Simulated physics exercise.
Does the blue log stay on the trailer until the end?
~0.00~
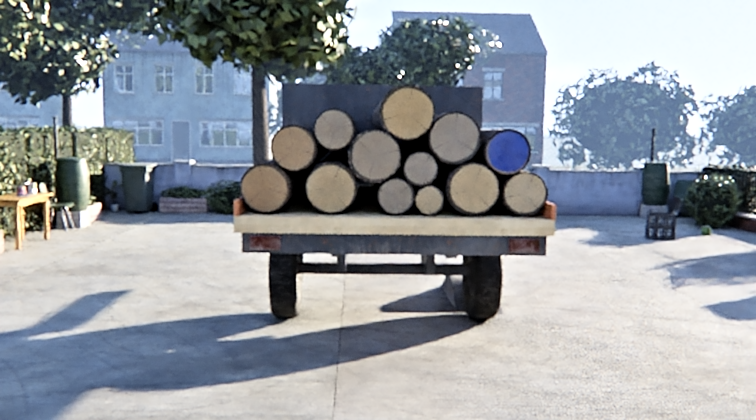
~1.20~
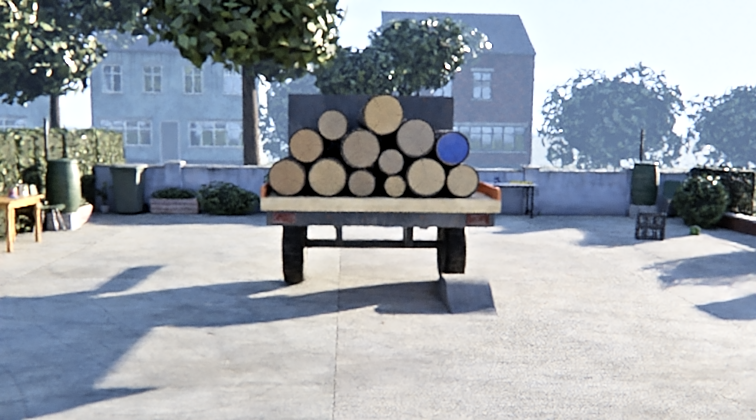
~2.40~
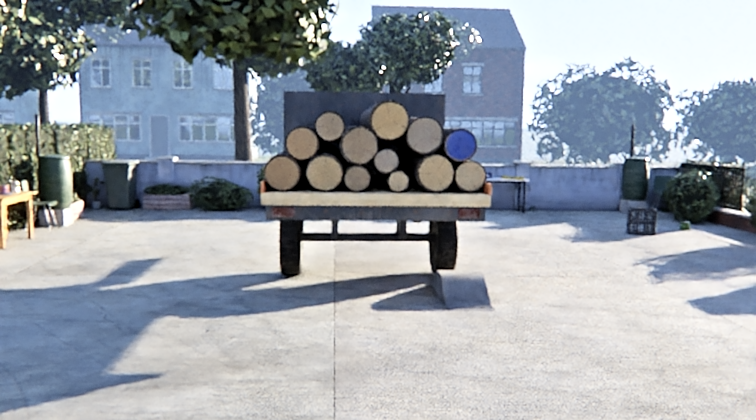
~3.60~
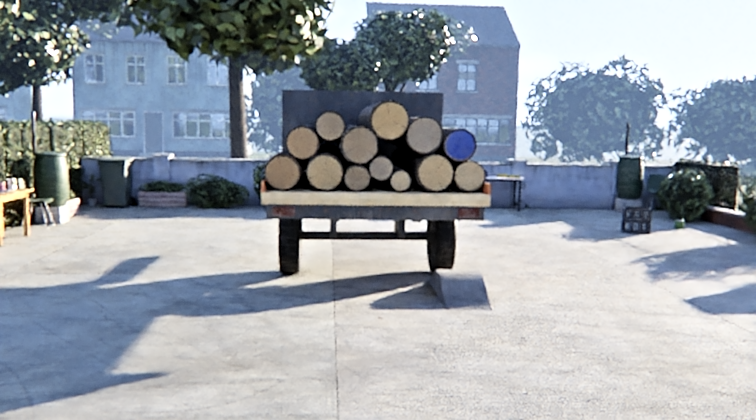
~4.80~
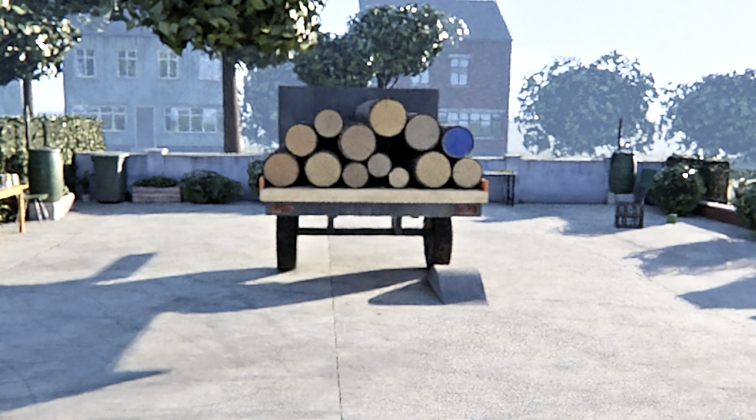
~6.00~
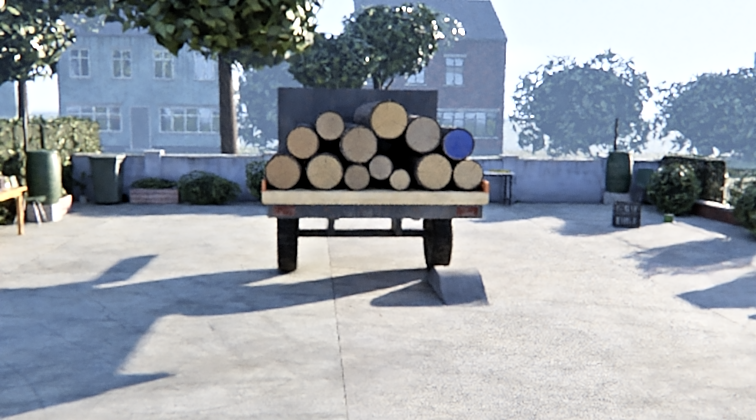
Yes, the blue log is still resting on top of other logs on the trailer at the end.
